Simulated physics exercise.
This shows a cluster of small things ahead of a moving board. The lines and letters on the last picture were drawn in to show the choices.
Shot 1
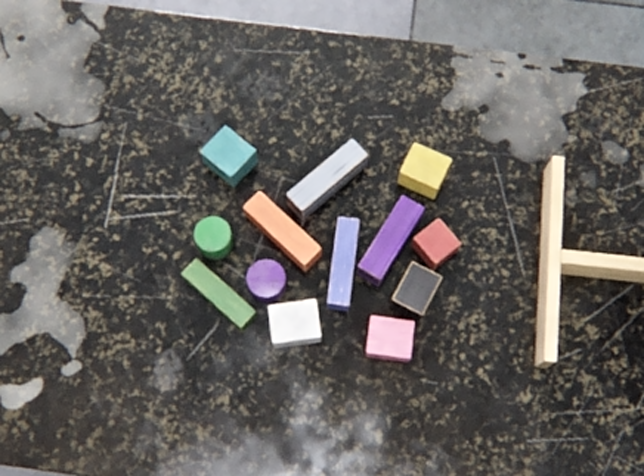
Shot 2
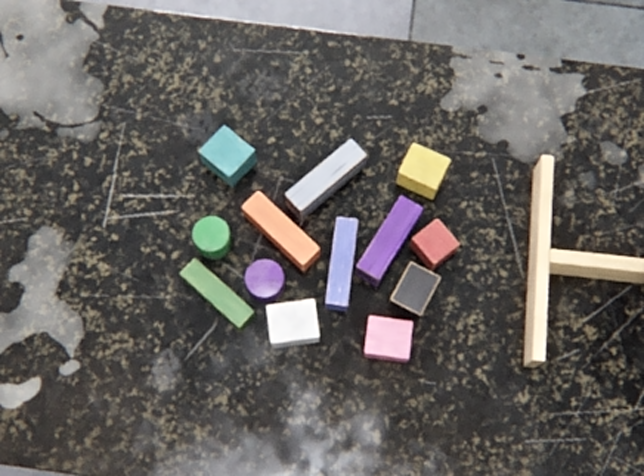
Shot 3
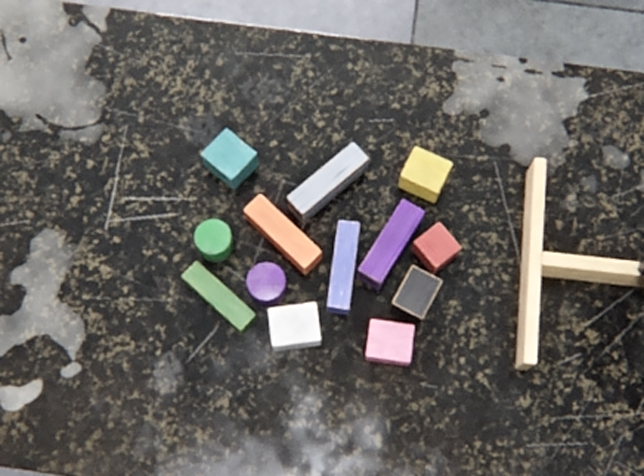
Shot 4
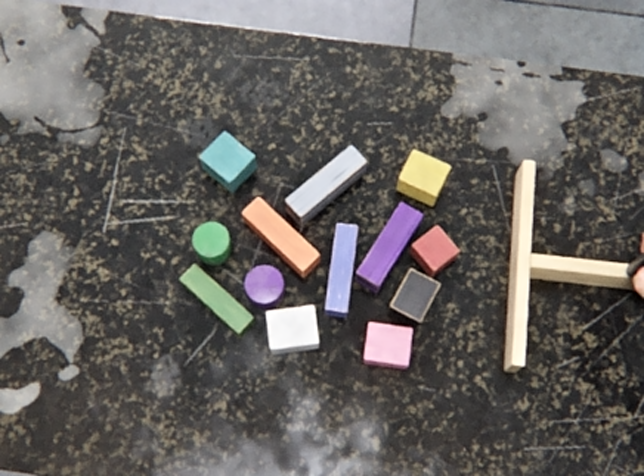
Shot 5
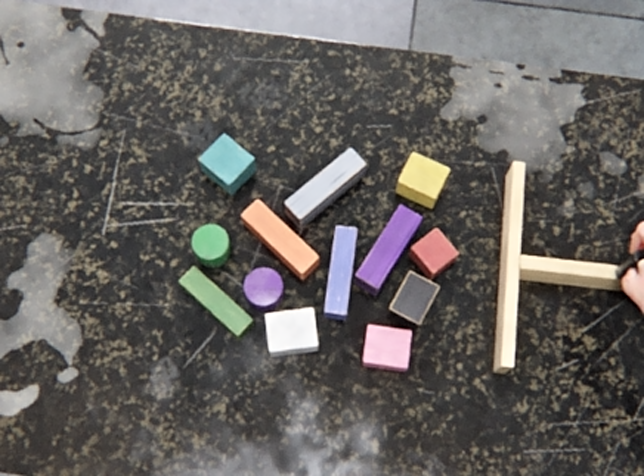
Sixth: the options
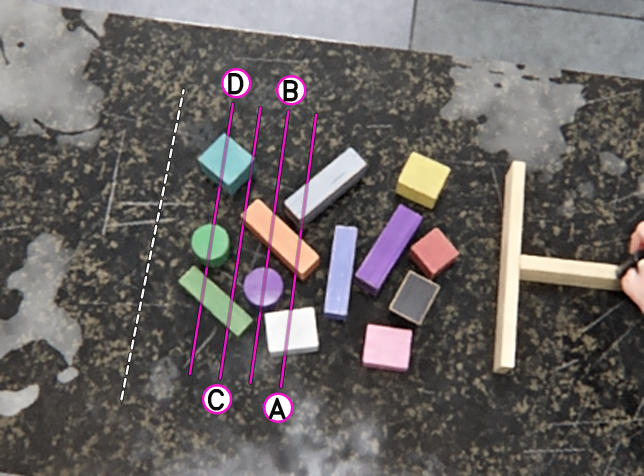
A T-shaped wooden board slid slowly left across a dark speckled surface toward a scattered cluster of colorful blocks, which stayed put, and a hand gripping its handle came into view at the right.
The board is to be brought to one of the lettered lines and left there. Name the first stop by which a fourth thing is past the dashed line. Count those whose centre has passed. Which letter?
C is the first line that does it.
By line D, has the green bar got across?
By then, yes.
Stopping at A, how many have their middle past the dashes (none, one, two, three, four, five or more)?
It has none across.
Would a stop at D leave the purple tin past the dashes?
By then, yes.
On the marked copy, A at (299, 245); B at (270, 241); C at (241, 237); D at (212, 233); the dashed line at (154, 237).
Taking C. A third of the way, board (416, 248); green tin (212, 246); turquoise block (228, 165); none across.
Two thirds of the way, board (316, 234); green tin (180, 245); green bar (183, 315); none across.
When it is over, board (244, 225); green tin (110, 241); green bar (117, 322); five across.
As for the rest, A gets none across; B gets only one across; D gets seven across, but is farther than needed.
